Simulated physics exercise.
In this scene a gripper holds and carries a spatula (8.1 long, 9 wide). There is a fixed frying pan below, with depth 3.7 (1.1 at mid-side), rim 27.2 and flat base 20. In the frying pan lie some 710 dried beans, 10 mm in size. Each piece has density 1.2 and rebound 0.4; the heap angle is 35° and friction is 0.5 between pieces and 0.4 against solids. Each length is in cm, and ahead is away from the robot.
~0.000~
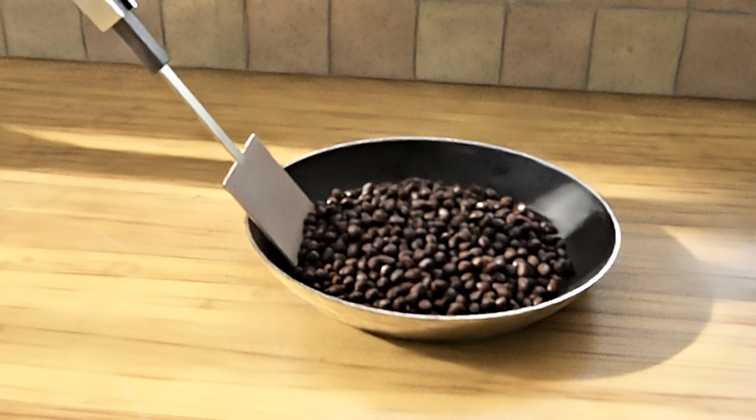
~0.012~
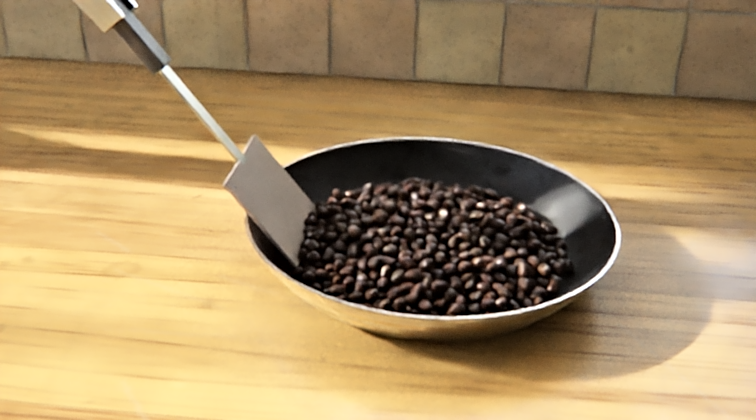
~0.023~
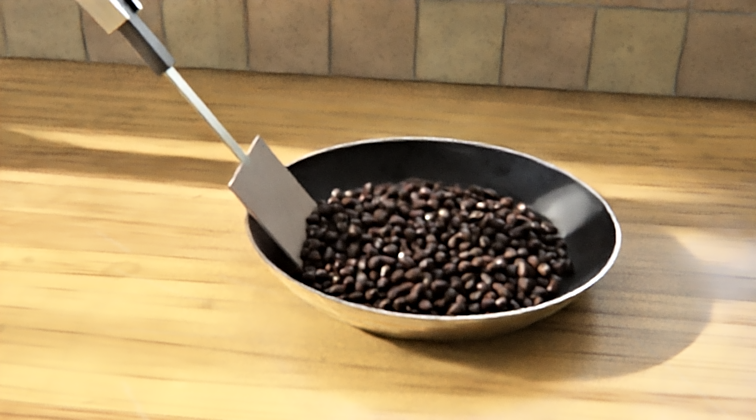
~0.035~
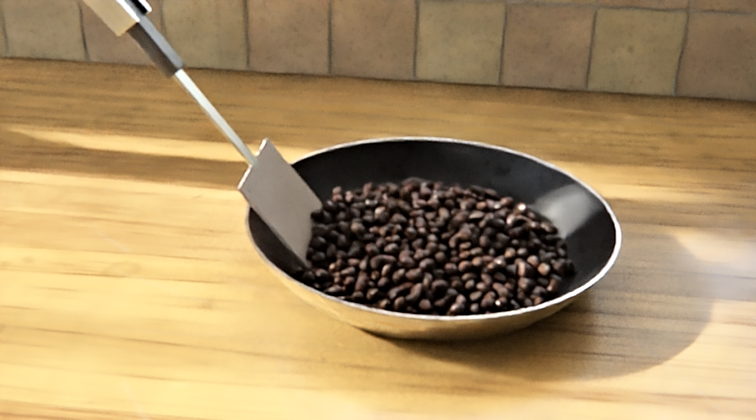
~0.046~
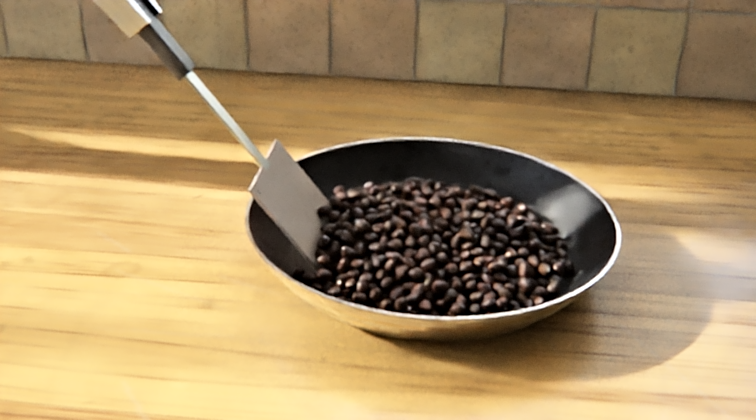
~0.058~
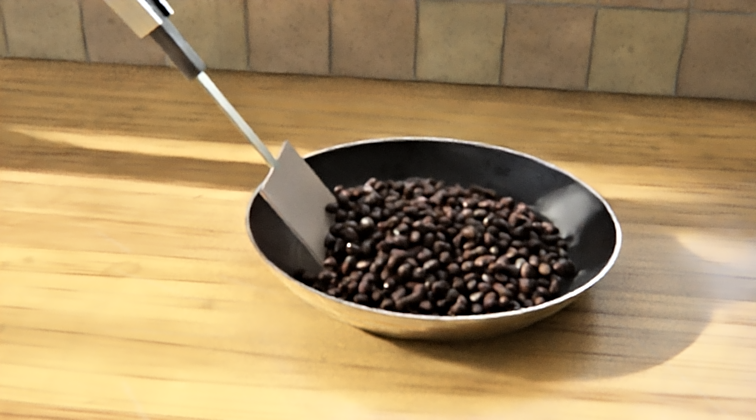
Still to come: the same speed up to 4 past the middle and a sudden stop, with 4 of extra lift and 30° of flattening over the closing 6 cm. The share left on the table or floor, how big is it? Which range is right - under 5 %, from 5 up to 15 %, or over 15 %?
Right range: Under 5 %.
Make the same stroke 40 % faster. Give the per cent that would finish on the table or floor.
Around 5 per cent would finish on the table or floor.
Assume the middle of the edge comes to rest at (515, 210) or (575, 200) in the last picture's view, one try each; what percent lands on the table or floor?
I'd say some 0 per cent, then some 20 per cent.
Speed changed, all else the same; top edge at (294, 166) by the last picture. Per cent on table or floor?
Near 10 in a hundred.
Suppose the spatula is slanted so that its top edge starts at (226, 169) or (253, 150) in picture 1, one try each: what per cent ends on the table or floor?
First try around 0 percent, second around 0 percent.
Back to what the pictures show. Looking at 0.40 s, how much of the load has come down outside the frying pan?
About 0 per cent.
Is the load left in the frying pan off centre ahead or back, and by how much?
The balance point lies close to 4.5 cm ahead.
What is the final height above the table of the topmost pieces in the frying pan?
4.5 cm.
After 0.11 s, sloping 52°, highest piece 5 above the table; 706 in the frying pan.
After 0.17 s, sloping 38°, highest piece 5 above the table; 706 in the frying pan.
After 0.40 s, sloping 22°, highest piece 4 above the table; 706 in the frying pan.
After 1.45 s, sloping 22°, highest piece 4 above the table; 706 in the frying pan.
In the end, 706 in the frying pan. That is 0 % on the table or floor.
